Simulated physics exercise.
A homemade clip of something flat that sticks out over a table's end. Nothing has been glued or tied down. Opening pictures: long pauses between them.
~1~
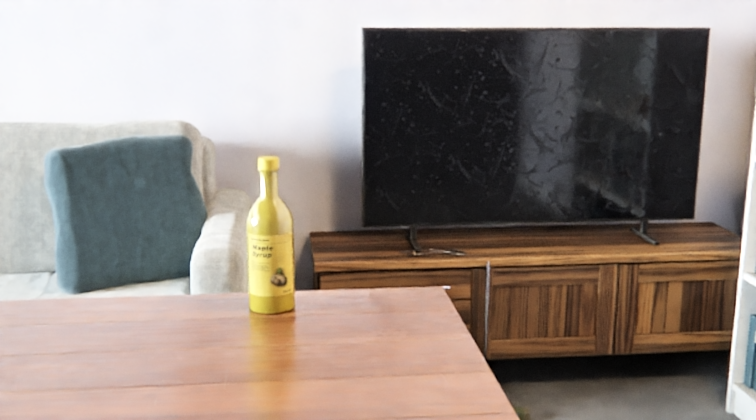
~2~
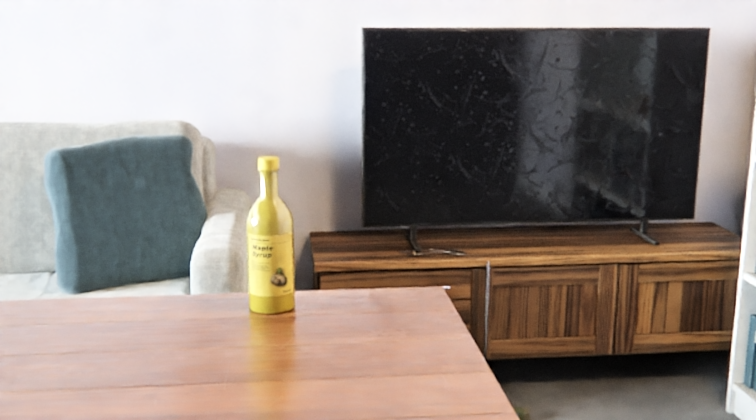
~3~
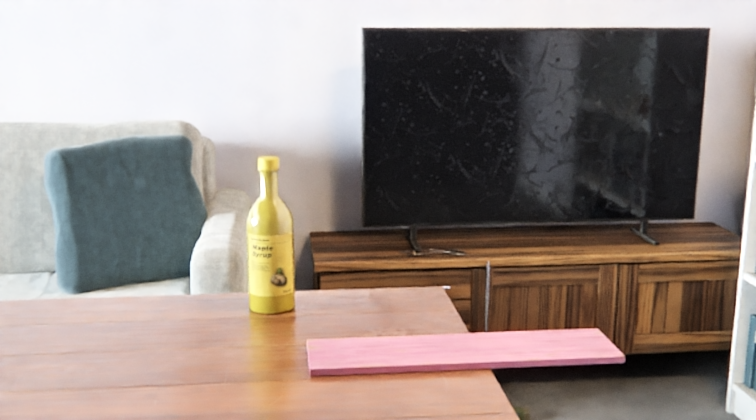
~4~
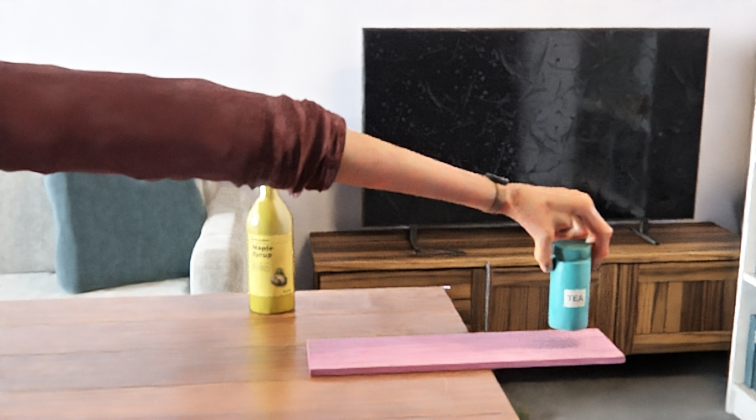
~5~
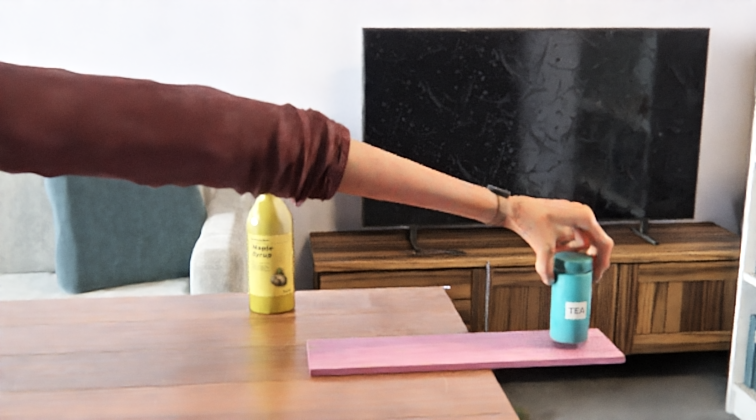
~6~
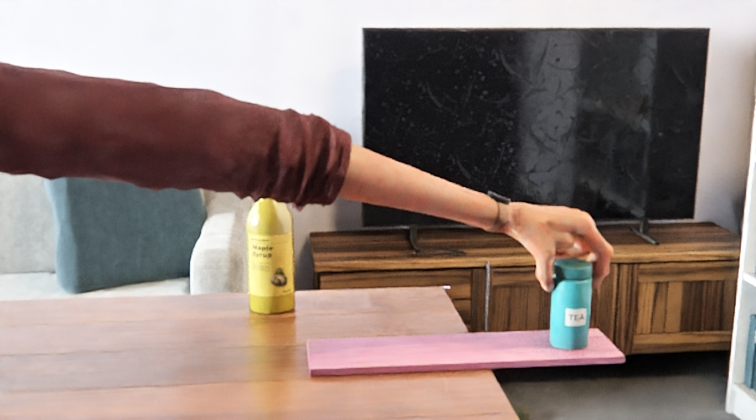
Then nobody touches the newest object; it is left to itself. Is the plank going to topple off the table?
Gravity wins.
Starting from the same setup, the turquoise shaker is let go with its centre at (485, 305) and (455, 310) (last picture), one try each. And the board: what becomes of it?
First case: It stays put; second case: It stays put.
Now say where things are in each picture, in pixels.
The last thing is not in view yet; yellow bottle (270, 234), in the first frame.
The last thing is not in view yet; yellow bottle (270, 234), in the second frame.
The last thing is not in view yet; yellow bottle (270, 234), in the third frame.
On its way; turquoise shaker (570, 285); yellow bottle (270, 234), in the fourth frame.
On its way; turquoise shaker (571, 297); yellow bottle (270, 234), in the fifth frame.
Set down, still held; turquoise shaker (571, 304); yellow bottle (270, 234), in the sixth frame.
Then, 0.50 s after the last picture, turquoise shaker and pink board now down on the floor or falling.
Then, 0.70 s after the last picture, things are still on the move.
By the end, down on the floor or falling, turquoise shaker and pink board; yellow bottle in place. The board tips off the edge.
